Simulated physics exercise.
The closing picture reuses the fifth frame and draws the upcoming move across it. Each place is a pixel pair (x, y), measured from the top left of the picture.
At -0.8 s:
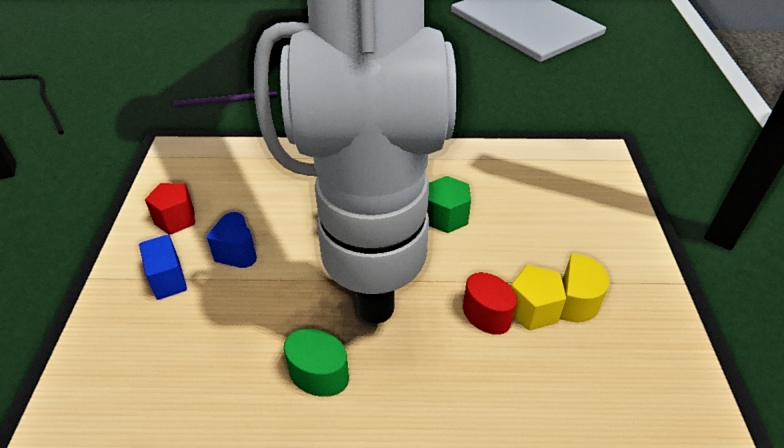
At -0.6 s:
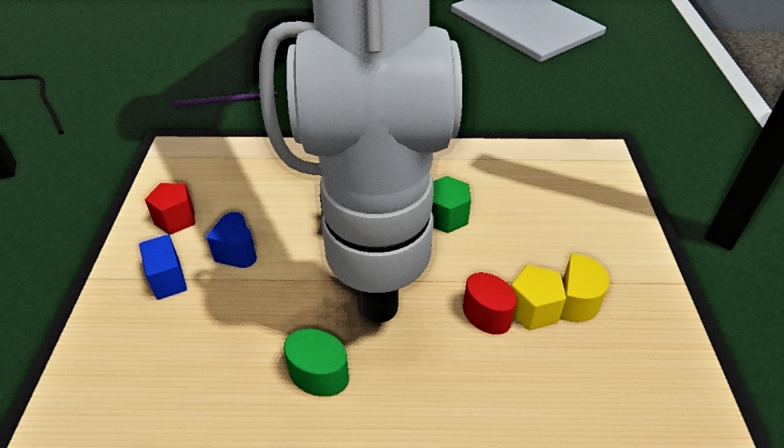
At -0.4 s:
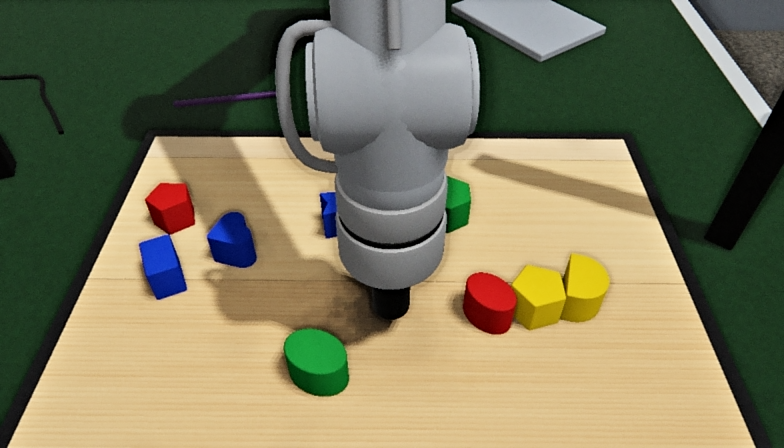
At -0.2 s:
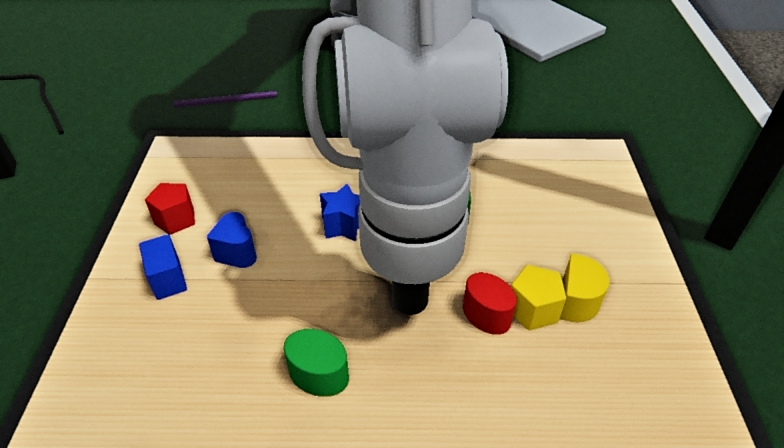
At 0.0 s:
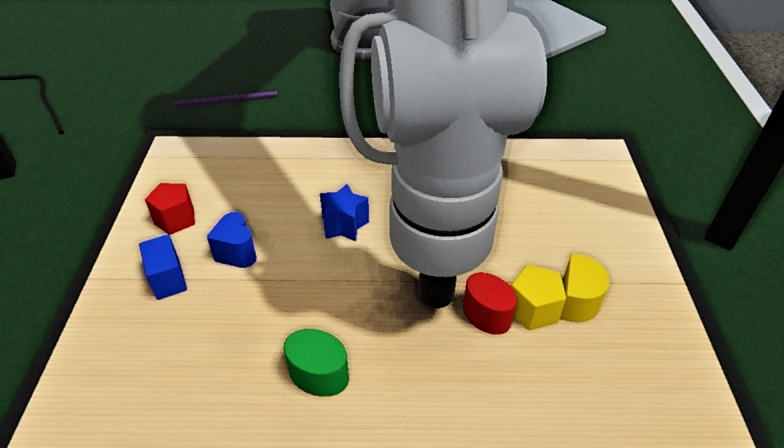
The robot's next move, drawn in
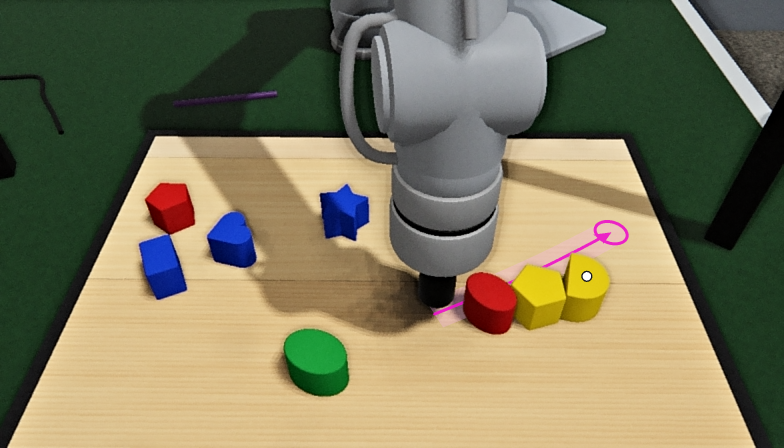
A gray robot arm with a black tip moves over a pale wooden tabletop on a green floor, seen from a fixed, raised view. Red and blue blocks sit at left, a green oval near the front, a green block behind the arm, and red and yellow blocks at right. The arm slides slowly rightward, uncovering a blue star and hiding the rear green block, while the blocks stay still.
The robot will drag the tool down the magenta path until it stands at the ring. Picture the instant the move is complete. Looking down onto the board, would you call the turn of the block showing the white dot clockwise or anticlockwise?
From above, counter-clockwise.
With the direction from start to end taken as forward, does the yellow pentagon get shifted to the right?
Yes, I think so.
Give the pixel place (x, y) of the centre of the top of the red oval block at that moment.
Around (530, 287).
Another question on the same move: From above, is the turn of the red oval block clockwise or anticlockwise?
From above, the red oval block will be seen to turn clockwise.
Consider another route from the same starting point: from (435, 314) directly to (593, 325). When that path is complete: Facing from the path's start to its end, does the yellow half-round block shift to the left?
Short answer: Yes.
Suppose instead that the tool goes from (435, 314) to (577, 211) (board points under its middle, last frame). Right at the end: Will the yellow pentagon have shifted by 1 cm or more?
I expect so.
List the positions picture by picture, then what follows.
Lower end of the tool at (376, 310), tops of blocks, red oval block at (491, 290), yellow pentagon at (540, 284), yellow half-round block at (587, 276), in the first picture.
Tool at (380, 309), blocks as before, in the second picture.
Tool at (391, 307), blocks as before, in the third picture.
Tool at (410, 302), blocks as before, in the fourth picture.
Tool at (436, 296), red oval block at (491, 290), yellow pentagon at (540, 284), yellow half-round block at (587, 276), in the fifth picture.
The drawn path runs from (435, 314) by way of (500, 287) and (559, 260) to (611, 232); the dot is on the yellow half-round block.
On the path given first. One third of the way, tool at (504, 268); red oval block at (529, 288), turned 95° clockwise; yellow pentagon at (577, 298), turned 20° anticlockwise; yellow half-round block at (606, 276), turned 30° anticlockwise.
Two thirds of the way, tool at (566, 240); red oval block at (530, 287), turned 100° clockwise; yellow pentagon at (579, 299), turned 20° anticlockwise; yellow half-round block at (607, 277), turned 35° anticlockwise.
At the end, tool at (618, 214); red oval block at (530, 287), turned 100° clockwise; yellow pentagon at (579, 299), turned 20° anticlockwise; yellow half-round block at (607, 277), turned 35° anticlockwise.
